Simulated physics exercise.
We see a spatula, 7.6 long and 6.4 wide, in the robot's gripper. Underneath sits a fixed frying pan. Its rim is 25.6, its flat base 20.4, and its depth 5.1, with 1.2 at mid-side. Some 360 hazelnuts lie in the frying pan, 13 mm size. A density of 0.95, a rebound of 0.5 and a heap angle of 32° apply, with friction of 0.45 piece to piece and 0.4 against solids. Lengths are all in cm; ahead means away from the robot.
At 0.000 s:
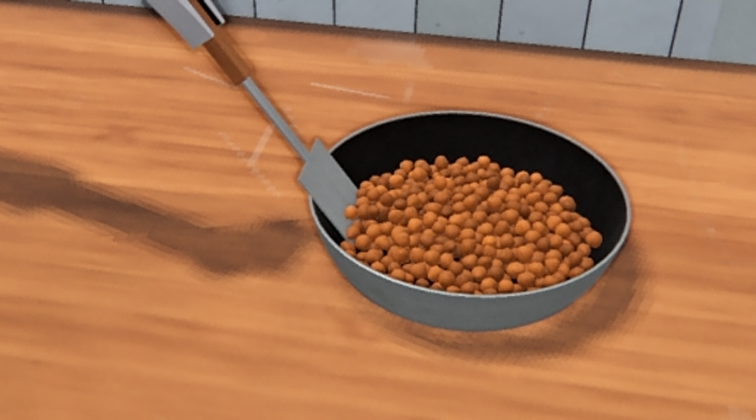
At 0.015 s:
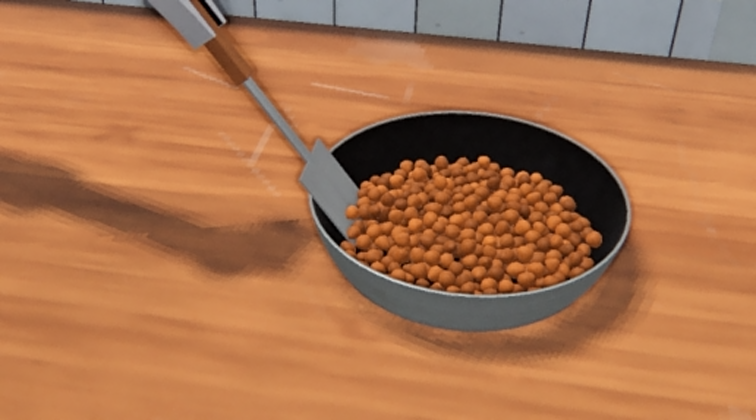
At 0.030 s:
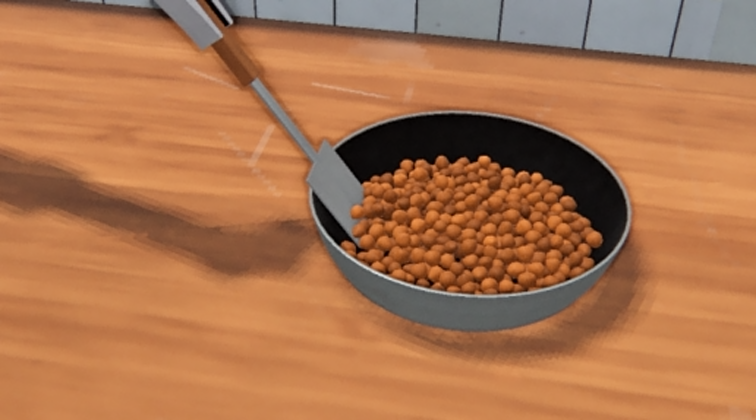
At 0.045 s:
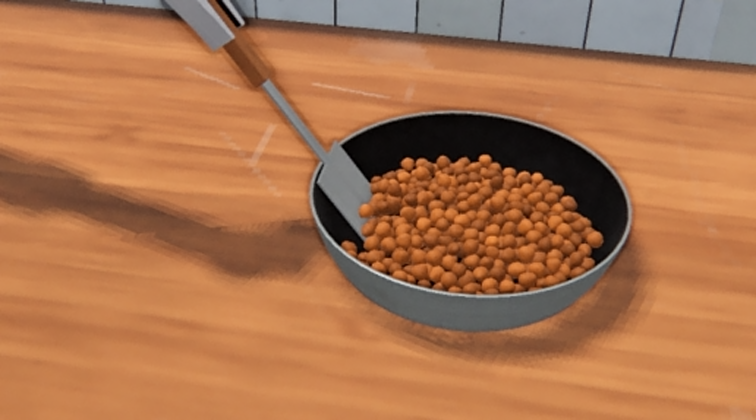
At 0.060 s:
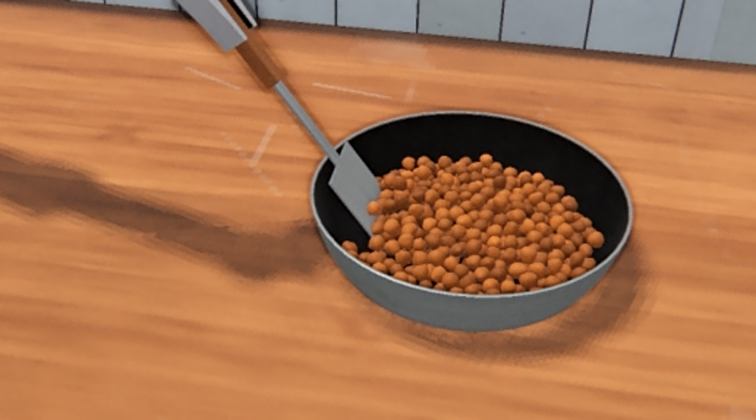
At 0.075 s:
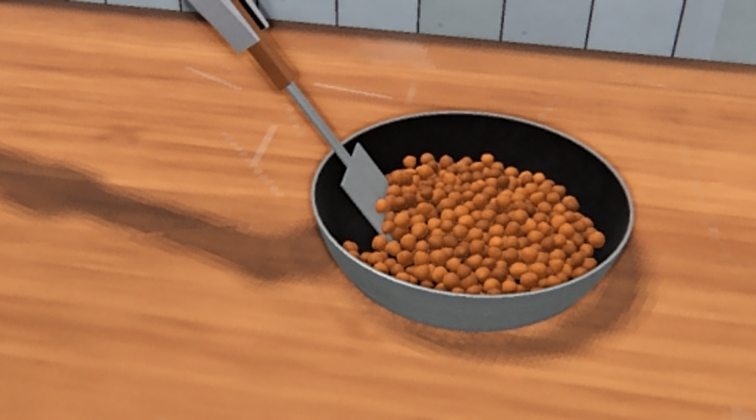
A spatula in a gripper moves slightly right, nudging small brown balls in a frying pan.
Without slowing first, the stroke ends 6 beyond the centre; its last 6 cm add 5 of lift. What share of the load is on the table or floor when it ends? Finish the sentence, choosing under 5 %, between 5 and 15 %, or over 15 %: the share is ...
The share is under 5 %.
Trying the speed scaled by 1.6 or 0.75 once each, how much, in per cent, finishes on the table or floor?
Try one about 10 %, try two about 0 %.
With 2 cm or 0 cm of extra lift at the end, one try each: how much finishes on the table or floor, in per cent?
Result, in order: Approx. 0 % and 0 %.
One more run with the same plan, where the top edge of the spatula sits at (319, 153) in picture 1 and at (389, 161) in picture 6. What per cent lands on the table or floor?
Around 10 per cent finishes on the table or floor.
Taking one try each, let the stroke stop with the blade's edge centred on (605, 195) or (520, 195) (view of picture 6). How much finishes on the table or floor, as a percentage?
Try 1: Approx. 10 %; try 2: Approx. 0 %.
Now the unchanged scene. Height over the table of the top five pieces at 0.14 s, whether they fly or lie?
About 6 centimetres.
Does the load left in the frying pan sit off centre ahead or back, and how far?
Ahead, by about 3.5 cm.
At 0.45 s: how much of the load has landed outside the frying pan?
I'd put it at around 2 per cent.
After 0.14 s, sloping 54°, highest piece 6 above the table; 363 in the frying pan.
After 0.21 s, sloping 54°, highest piece 7 above the table; 363 in the frying pan.
After 0.45 s, sloping 54°, highest piece 6 above the table; 358 in the frying pan, 4 on the table or floor, 1 on the blade or in flight.
After 1.50 s, sloping 54°, highest piece 5 above the table; 358 in the frying pan, 5 on the table or floor.
In the end, 358 in the frying pan, 5 on the table or floor. That is 1 % on the table or floor.
